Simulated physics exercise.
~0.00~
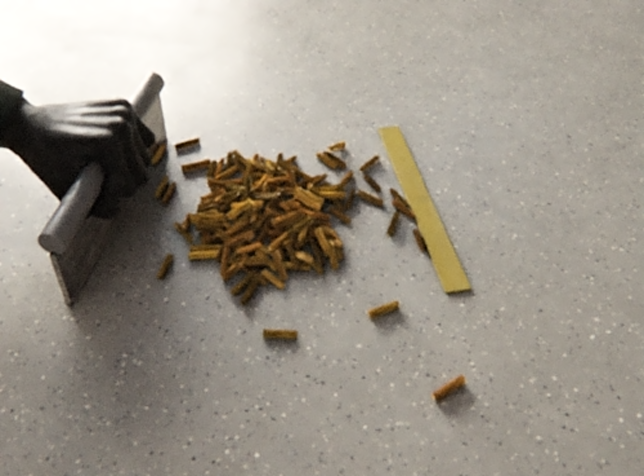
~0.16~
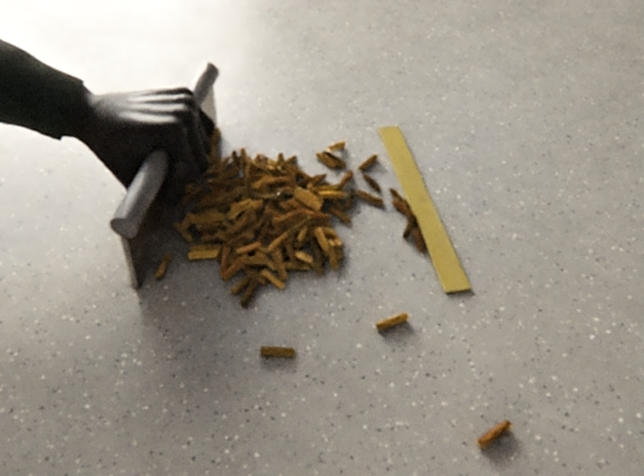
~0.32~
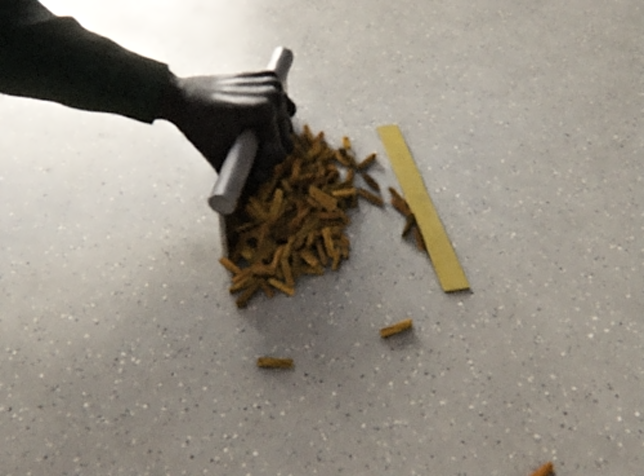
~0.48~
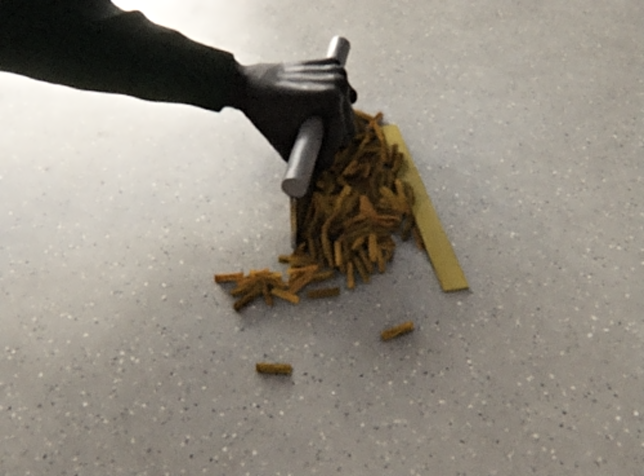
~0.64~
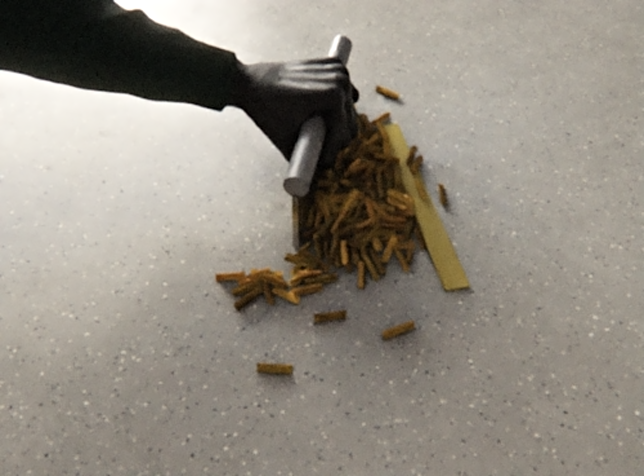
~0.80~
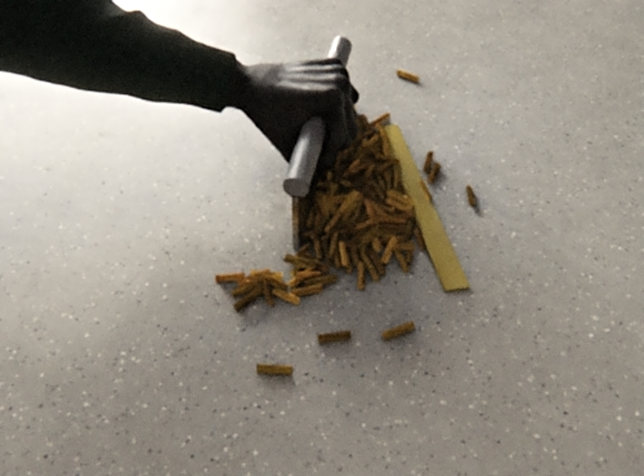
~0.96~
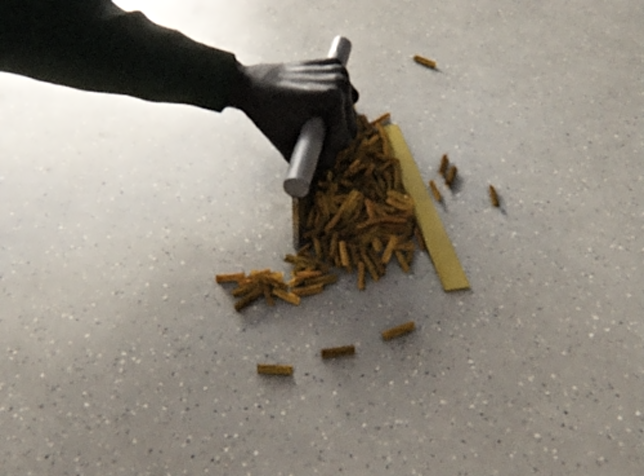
On a speckled grey surface, a dark-gloved hand pushes brown pieces rightward with a scraper, stopping with most heaped before a yellow strip.
